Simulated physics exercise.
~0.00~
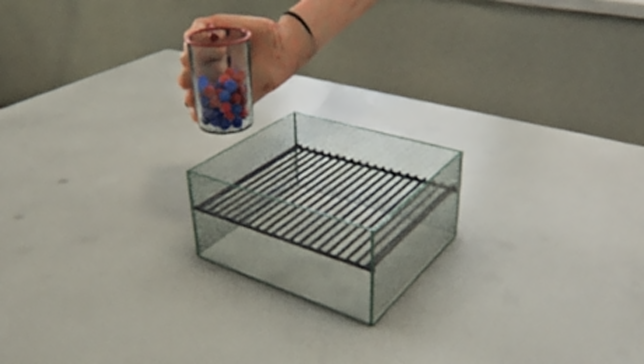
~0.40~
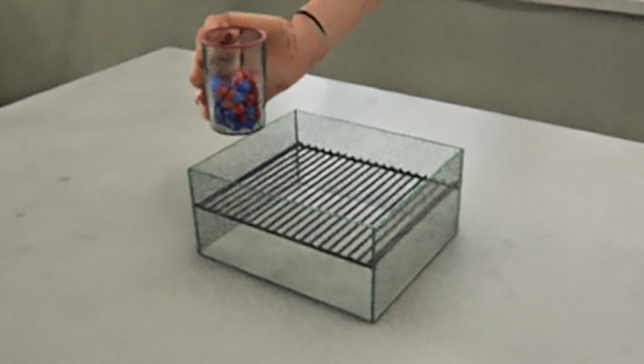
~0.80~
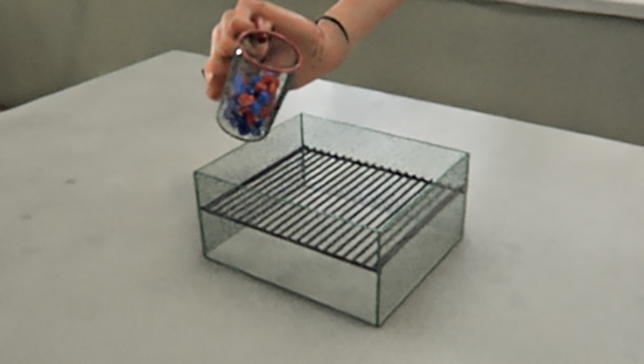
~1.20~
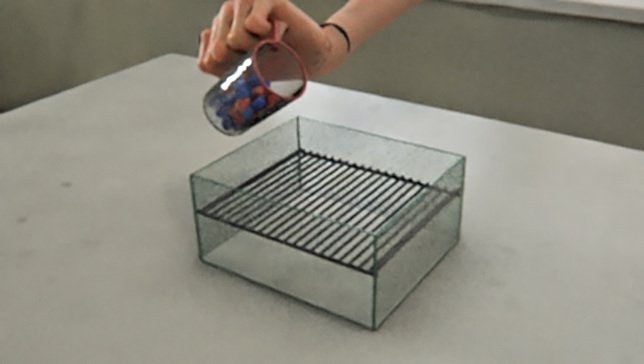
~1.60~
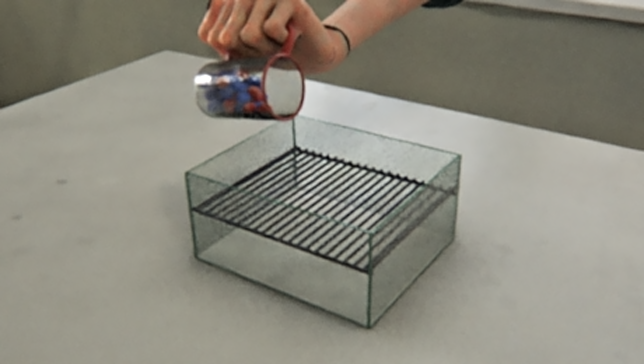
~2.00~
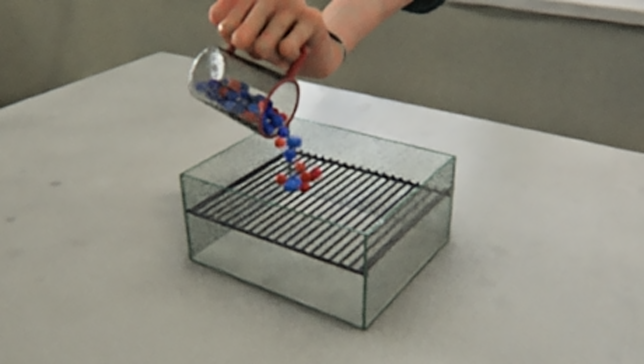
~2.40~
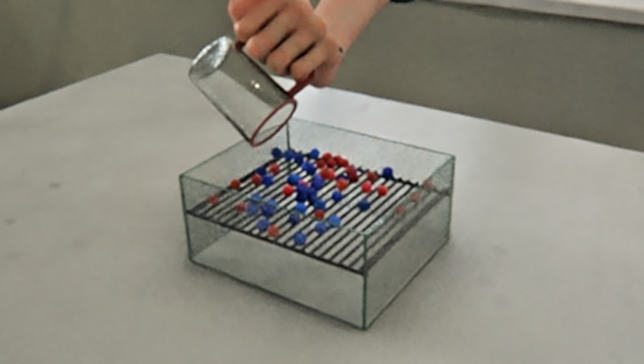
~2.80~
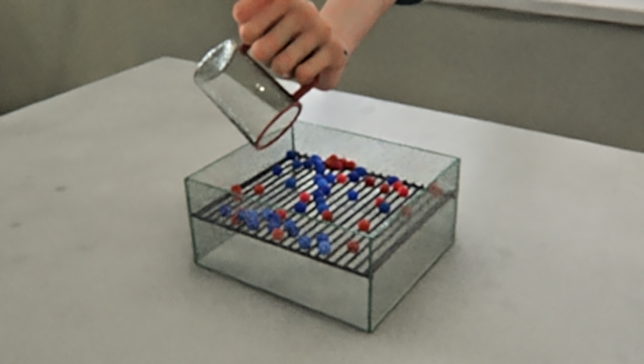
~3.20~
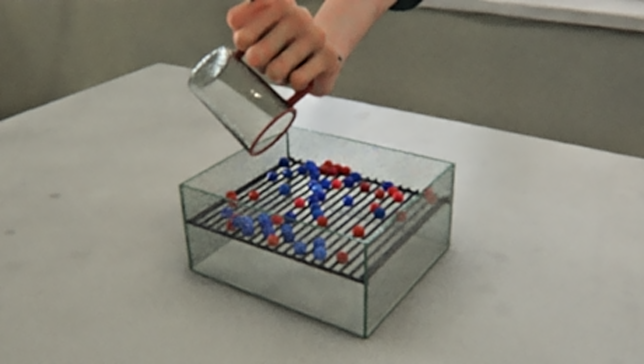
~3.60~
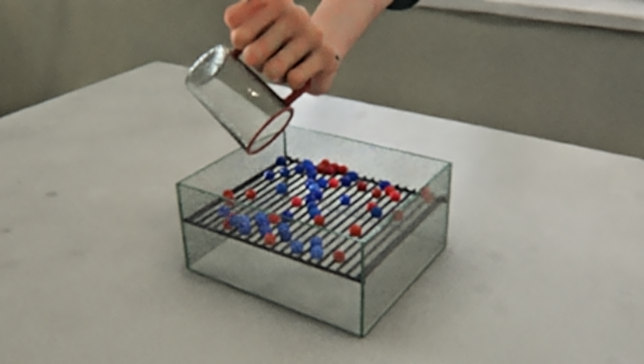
On a pale tabletop against a grey wall, seen from slightly above with a faintly swaying view, an open glass box holds a rack of dark parallel wires partway up. A hand at the upper left holds a clear, red-rimmed cup of small blue and red pieces. The hand moves the cup a little to the right and tips it onto its side, and pieces begin to tumble out. As it tilts further, the rest spill and spread across the rack. The emptied cup stays tilted above the box, while the blue and red pieces all rest scattered on the wires, with none beneath.
